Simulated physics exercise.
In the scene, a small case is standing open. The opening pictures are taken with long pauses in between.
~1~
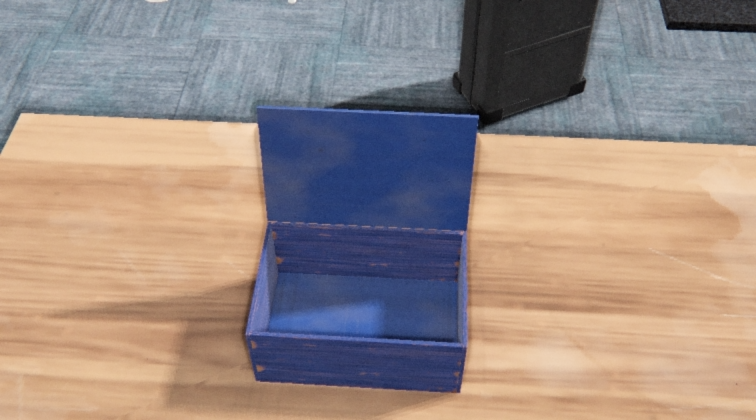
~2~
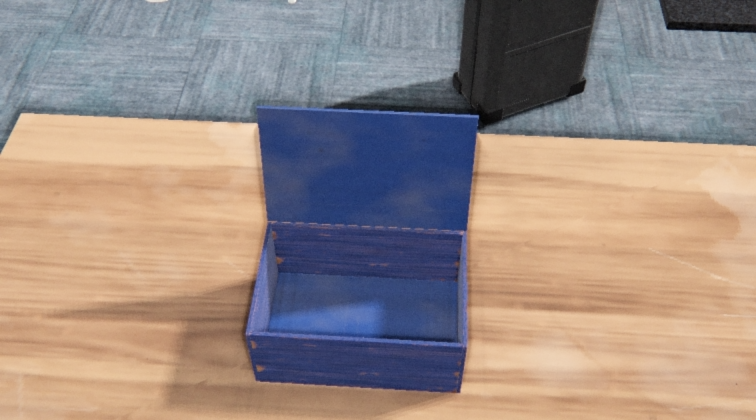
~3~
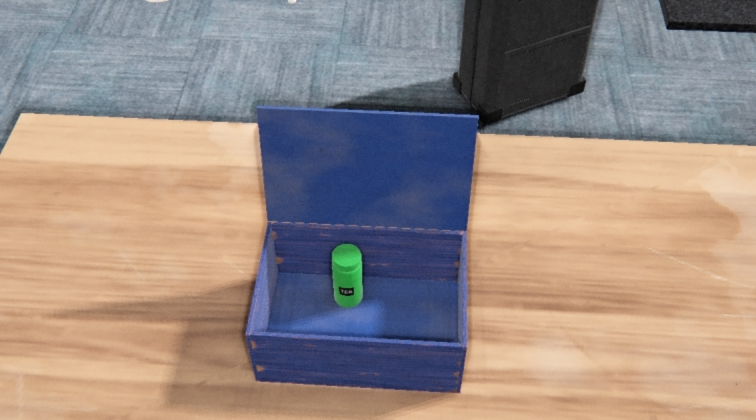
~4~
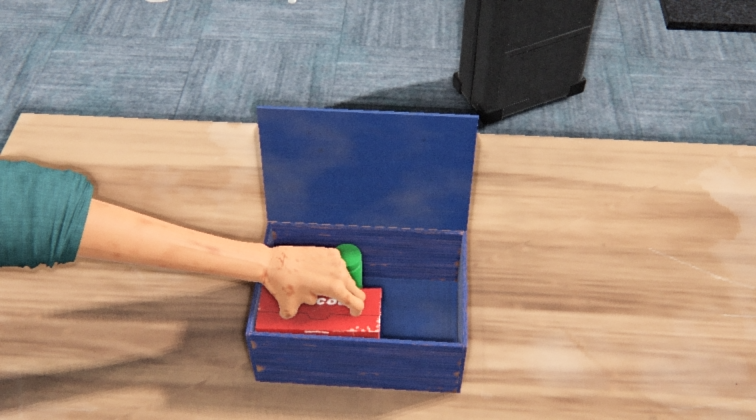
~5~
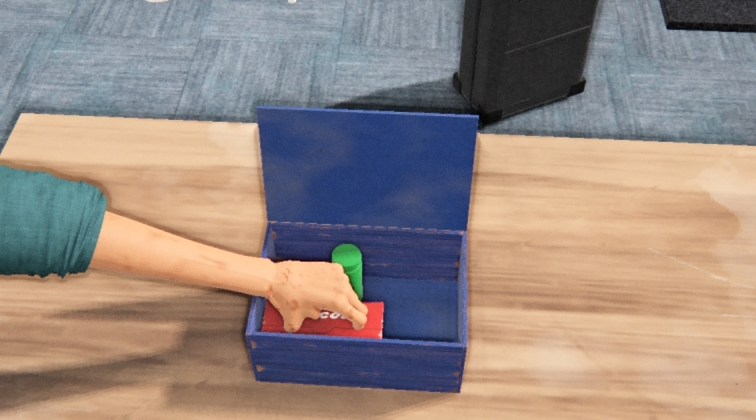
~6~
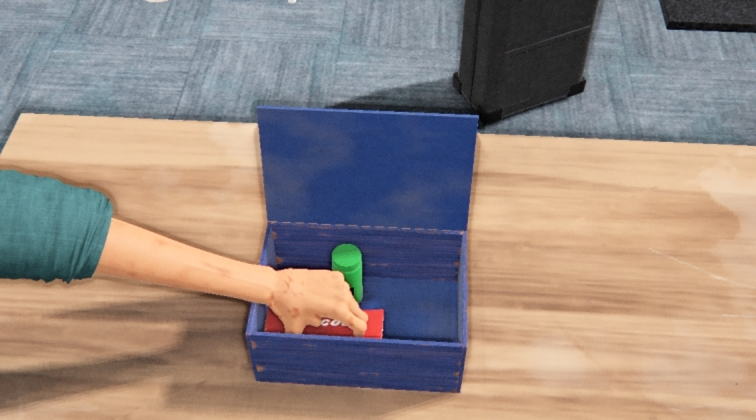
A hand reaching in from the left, lowering a red carton into an open blue case in front of a green shaker.
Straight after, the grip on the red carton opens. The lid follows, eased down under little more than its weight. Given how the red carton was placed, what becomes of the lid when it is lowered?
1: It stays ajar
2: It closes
It closes.
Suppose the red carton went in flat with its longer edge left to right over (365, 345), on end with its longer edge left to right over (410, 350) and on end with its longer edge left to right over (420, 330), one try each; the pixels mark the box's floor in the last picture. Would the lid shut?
Trial 1: Lid fully lowered. Trial 2: Lid propped open. Trial 3: Lid propped open.
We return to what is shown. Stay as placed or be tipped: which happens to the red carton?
Simply put, the red carton remains unturned.
Then, 1.10 s past the last view, lid starting down.
Then, 1.60 s past the last view, lid 60° above the rim.
Then, 2.00 s past the last view, lid 33° above the rim.
Then, 2.30 s past the last view, lid 11° above the rim.
Finally, lid shut; both still in place. Final places as the last picture's camera would see them, red carton near (324, 340).
